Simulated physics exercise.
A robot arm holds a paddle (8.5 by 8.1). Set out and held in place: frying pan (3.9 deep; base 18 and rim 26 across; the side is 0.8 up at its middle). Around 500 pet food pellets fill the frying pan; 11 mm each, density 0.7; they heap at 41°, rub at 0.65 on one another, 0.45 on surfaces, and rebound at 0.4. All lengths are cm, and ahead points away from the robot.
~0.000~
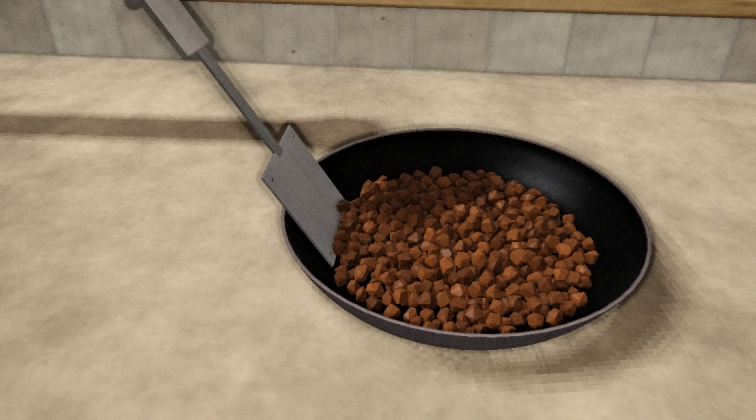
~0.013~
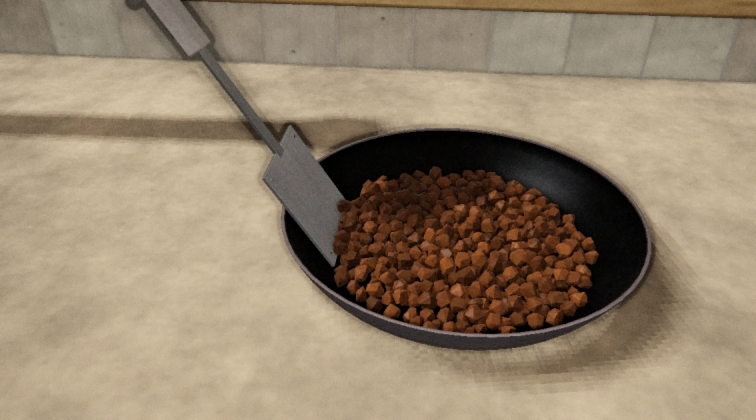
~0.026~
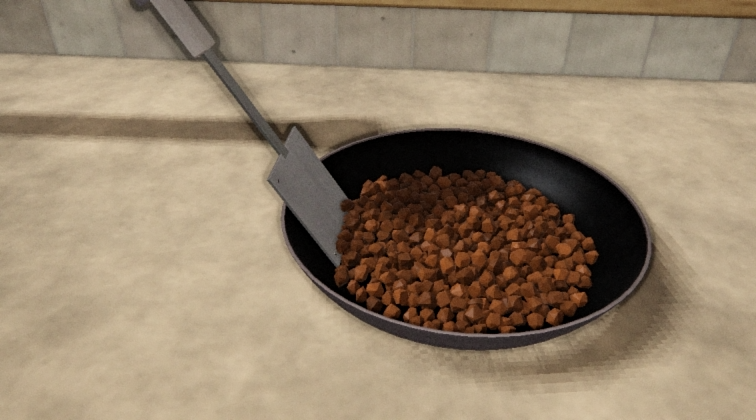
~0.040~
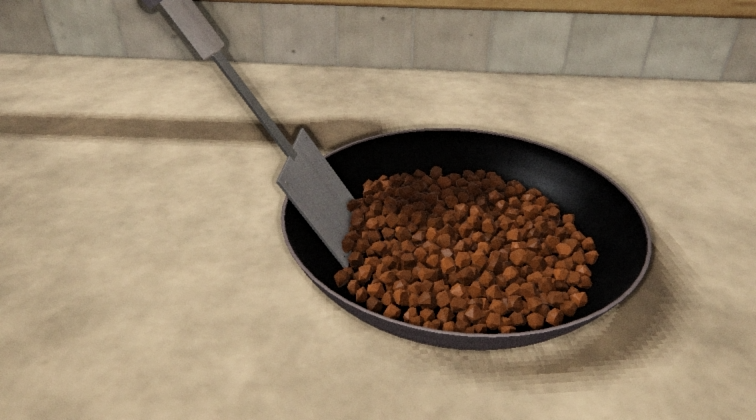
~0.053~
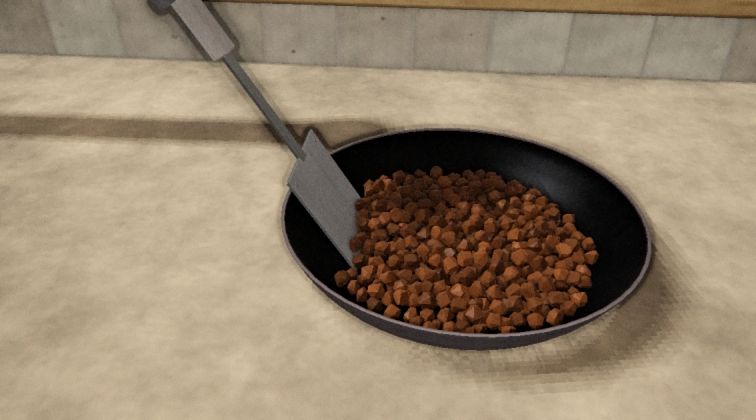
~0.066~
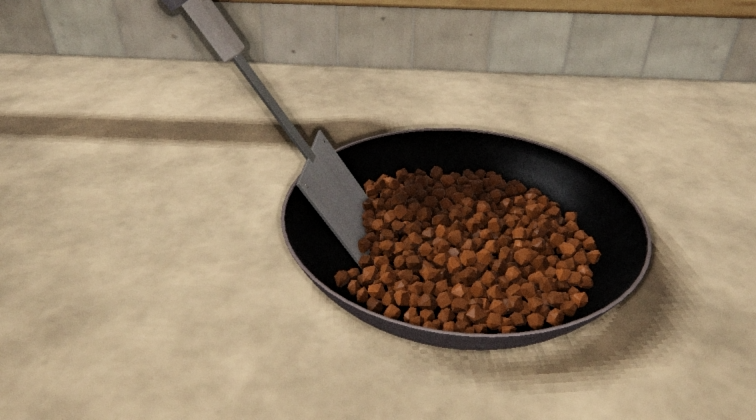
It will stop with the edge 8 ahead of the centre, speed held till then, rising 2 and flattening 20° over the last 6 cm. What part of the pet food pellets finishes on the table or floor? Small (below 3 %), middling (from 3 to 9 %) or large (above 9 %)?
On the table or floor the share is middling, from 3 to 9 %.
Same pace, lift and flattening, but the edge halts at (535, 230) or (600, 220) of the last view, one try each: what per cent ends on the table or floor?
About 0 and 20 per cent.
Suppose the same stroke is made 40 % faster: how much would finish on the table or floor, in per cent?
It would be near 10 per cent.
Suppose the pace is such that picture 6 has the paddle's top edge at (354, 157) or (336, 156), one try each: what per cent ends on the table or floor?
Some 20 and 20 per cent.
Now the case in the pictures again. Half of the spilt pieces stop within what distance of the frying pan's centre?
About 16 cm.
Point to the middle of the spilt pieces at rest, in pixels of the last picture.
Near (655, 264).
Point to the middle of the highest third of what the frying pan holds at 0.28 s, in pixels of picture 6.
Around (577, 220).
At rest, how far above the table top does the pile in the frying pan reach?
About 6.5 cm.
After 0.17 s, sloping 58°, highest piece 4 above the table; 496 in the frying pan.
After 0.28 s, sloping 51°, highest piece 6 above the table; 492 in the frying pan, 4 on the blade or in flight.
After 0.53 s, sloping 38°, highest piece 6 above the table; 471 in the frying pan, 24 on the table or floor, 1 on the blade or in flight.
After 1.58 s, sloping 38°, highest piece 6 above the table; 471 in the frying pan, 25 on the table or floor.
At rest, 471 in the frying pan, 25 on the table or floor. That is 5 % on the table or floor.
